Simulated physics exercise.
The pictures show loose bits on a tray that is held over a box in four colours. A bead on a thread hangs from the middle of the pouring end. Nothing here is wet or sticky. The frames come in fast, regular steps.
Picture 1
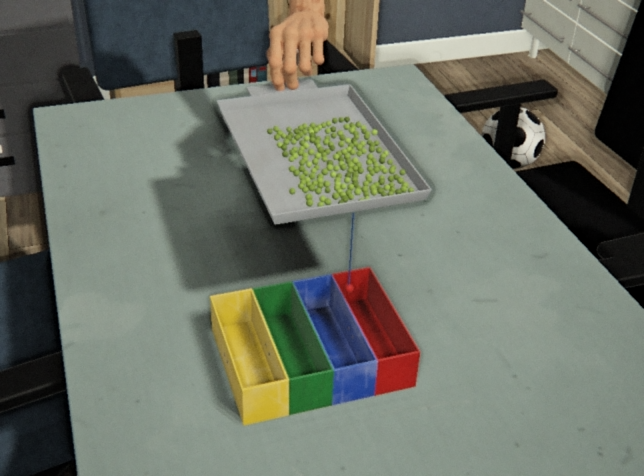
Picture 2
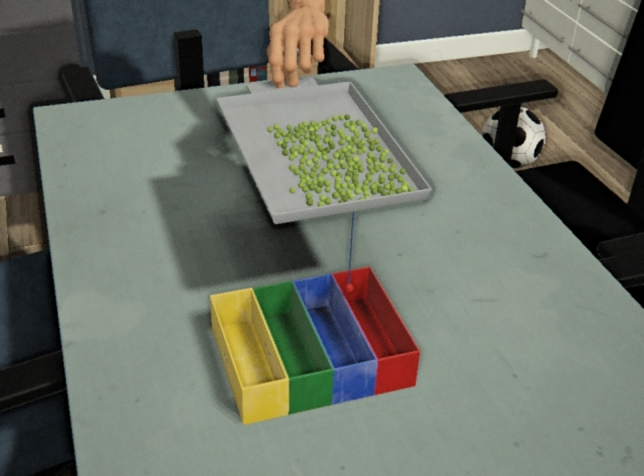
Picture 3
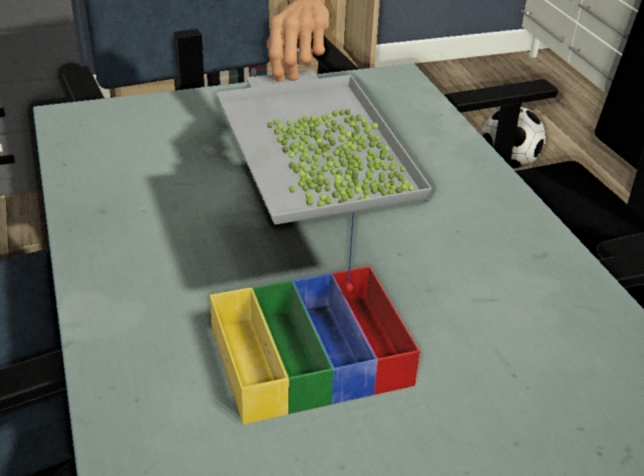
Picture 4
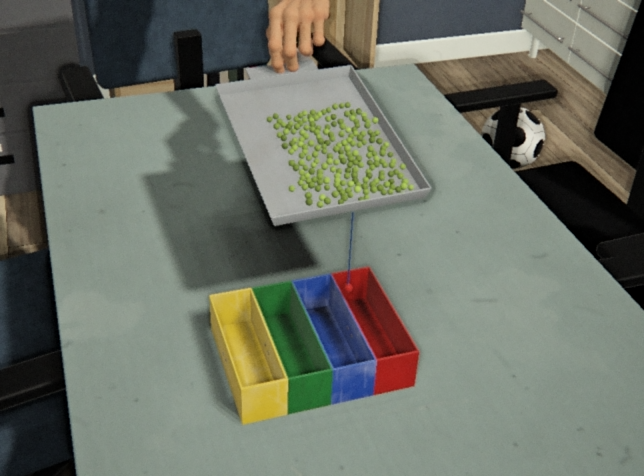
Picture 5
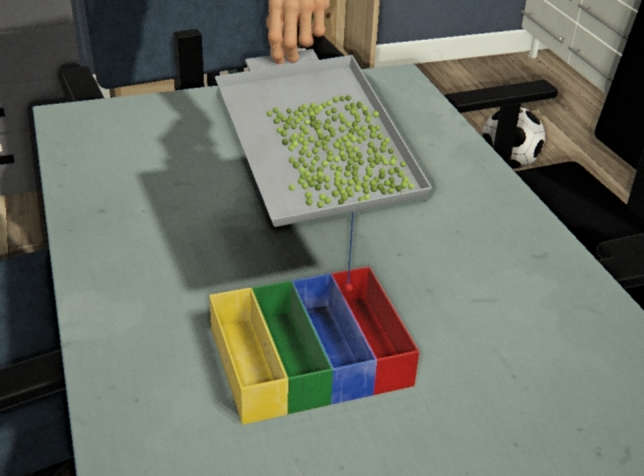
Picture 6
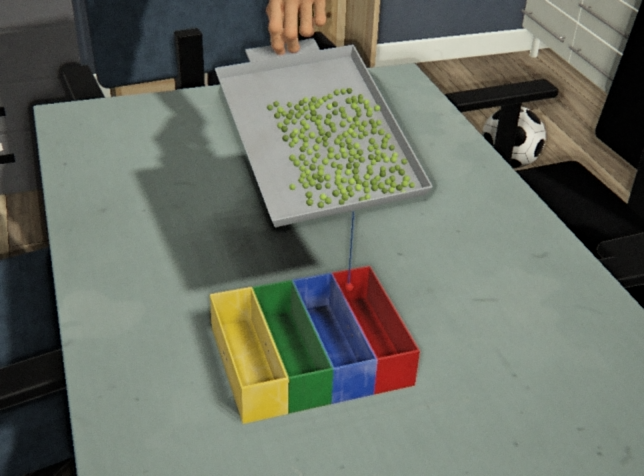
The clip opens on a hand holding a gray tray of small green peas level above a box with yellow, green, blue and red cells on a table. The hand then gradually raises the back of the tray, tilting it slightly toward the box, while the peas stay bunched together.
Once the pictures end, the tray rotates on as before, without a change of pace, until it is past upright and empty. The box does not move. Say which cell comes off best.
The green one ends fullest.
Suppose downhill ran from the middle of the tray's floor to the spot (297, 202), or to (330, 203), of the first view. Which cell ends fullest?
One: The green one. Two: The green cell.
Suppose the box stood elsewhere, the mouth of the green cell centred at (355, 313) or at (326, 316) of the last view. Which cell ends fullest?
At the first place that yellow cell, at the second that yellow cell.
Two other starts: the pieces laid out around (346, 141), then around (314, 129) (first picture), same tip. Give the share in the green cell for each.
About 50 and 70 per cent.
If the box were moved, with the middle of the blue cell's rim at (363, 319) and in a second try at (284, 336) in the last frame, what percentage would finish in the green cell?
Near 30 % and 0 %.
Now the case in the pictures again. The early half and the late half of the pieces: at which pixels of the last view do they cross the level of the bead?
First near (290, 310), later near (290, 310).
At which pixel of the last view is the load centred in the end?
Around (300, 363).
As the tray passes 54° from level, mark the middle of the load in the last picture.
Roughly at (332, 183).
Shortly afterwards, tray tipped steeply; all but a few on the tray; only a few in the green cell; only a few falling or outside the box.
Next, tray tipped right over; near a quarter on the tray; near a quarter in the green cell; a little in the blue cell; a little in the yellow cell; only a few in the red cell; near a third falling or outside the box.
Some moments later, tray tipped past a quarter turn; near half in the green cell; near a quarter in the blue cell; a little in the yellow cell; a little in the red cell; only a few falling or outside the box.
In the end, tray tipped past a quarter turn; near half in the green cell; near a quarter in the blue cell; a little in the yellow cell; a little in the red cell; only a few outside the box.
